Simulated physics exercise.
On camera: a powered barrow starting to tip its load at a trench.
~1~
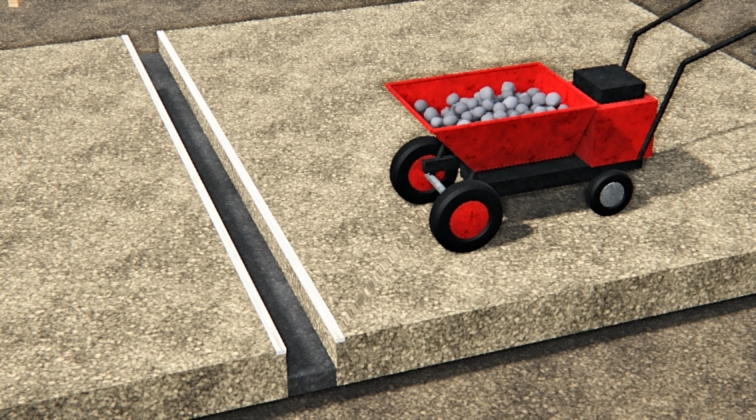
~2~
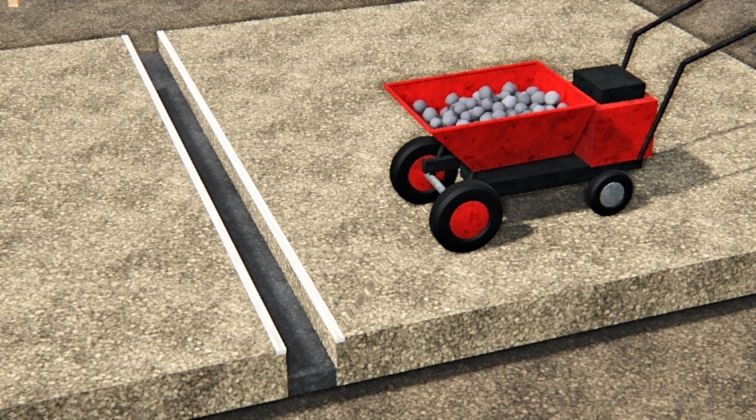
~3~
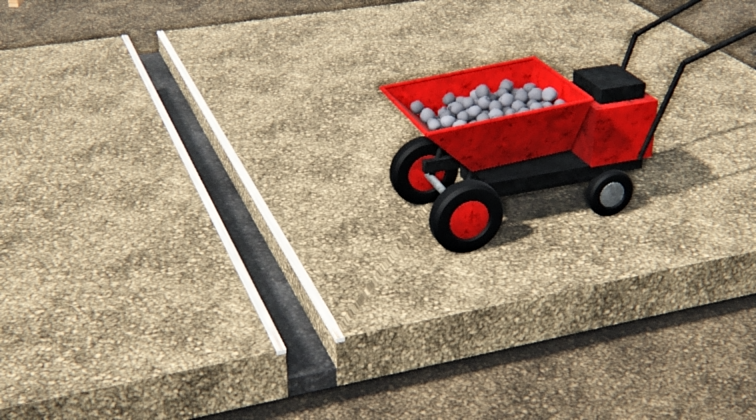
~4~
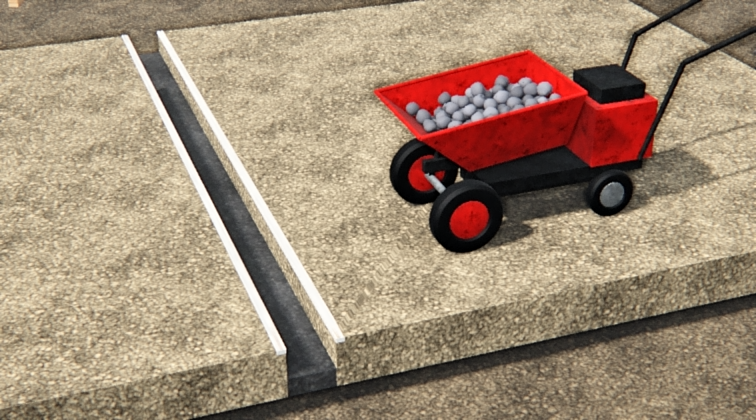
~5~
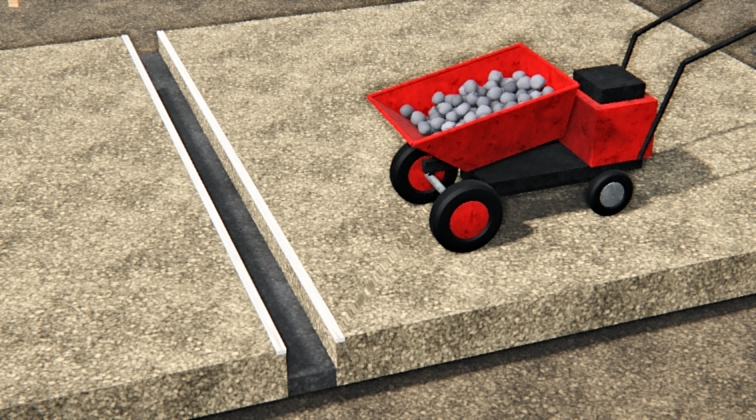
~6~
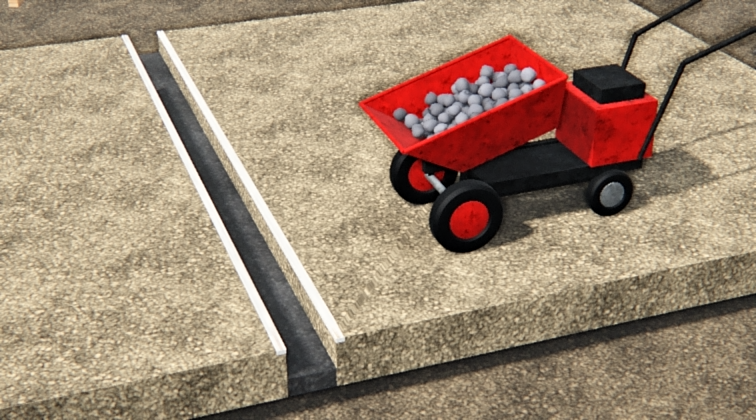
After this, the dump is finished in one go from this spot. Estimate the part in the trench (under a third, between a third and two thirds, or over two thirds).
In the trench: From one third to two thirds.
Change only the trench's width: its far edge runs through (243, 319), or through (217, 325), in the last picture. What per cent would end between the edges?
Near 50 % and 50 %.
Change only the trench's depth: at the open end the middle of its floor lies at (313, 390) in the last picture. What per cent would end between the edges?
It comes to 50 per cent or so.
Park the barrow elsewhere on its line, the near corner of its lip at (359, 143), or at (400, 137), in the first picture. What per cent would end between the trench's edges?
Near 60 % and 70 %.
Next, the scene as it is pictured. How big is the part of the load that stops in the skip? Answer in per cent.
It comes to 15 per cent or so.
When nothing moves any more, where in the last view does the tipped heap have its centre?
At about (278, 256).
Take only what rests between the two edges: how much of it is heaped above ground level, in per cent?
Some 0 per cent.
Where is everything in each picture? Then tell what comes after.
Lip of the skip at (432, 131), level; top of the load at (500, 109), round cobbles; first edge of the trench at (321, 304); far edge at (264, 315), the trench under half as wide as the skip, and about half as deep as wide, in the first picture.
Lip of the skip at (431, 132), level; top of the load at (499, 109), in the second picture.
Lip of the skip at (427, 135), tipped barely; top of the load at (518, 107), in the third picture.
Lip of the skip at (421, 139), tipped a little; top of the load at (514, 104), in the fourth picture.
Lip of the skip at (413, 144), tipped a little; top of the load at (507, 100), in the fifth picture.
Lip of the skip at (404, 152), tipped clearly; top of the load at (514, 90); first edge of the trench at (321, 304); far edge at (264, 315), in the sixth picture.
Soon, skip tipped steeply; all in the skip.
A while on, skip tipped right over; about two thirds in the skip; about a third short of the trench; a small part in or heaped over the trench; a stray few falling.
Towards the end, skip tipped right over; about a quarter in the skip; about a third short of the trench; about half in or heaped over the trench; a stray few beyond it.
Finally, skip tipped right over; about a quarter in the skip; about a third short of the trench; about half in or heaped over the trench; a stray few beyond it.
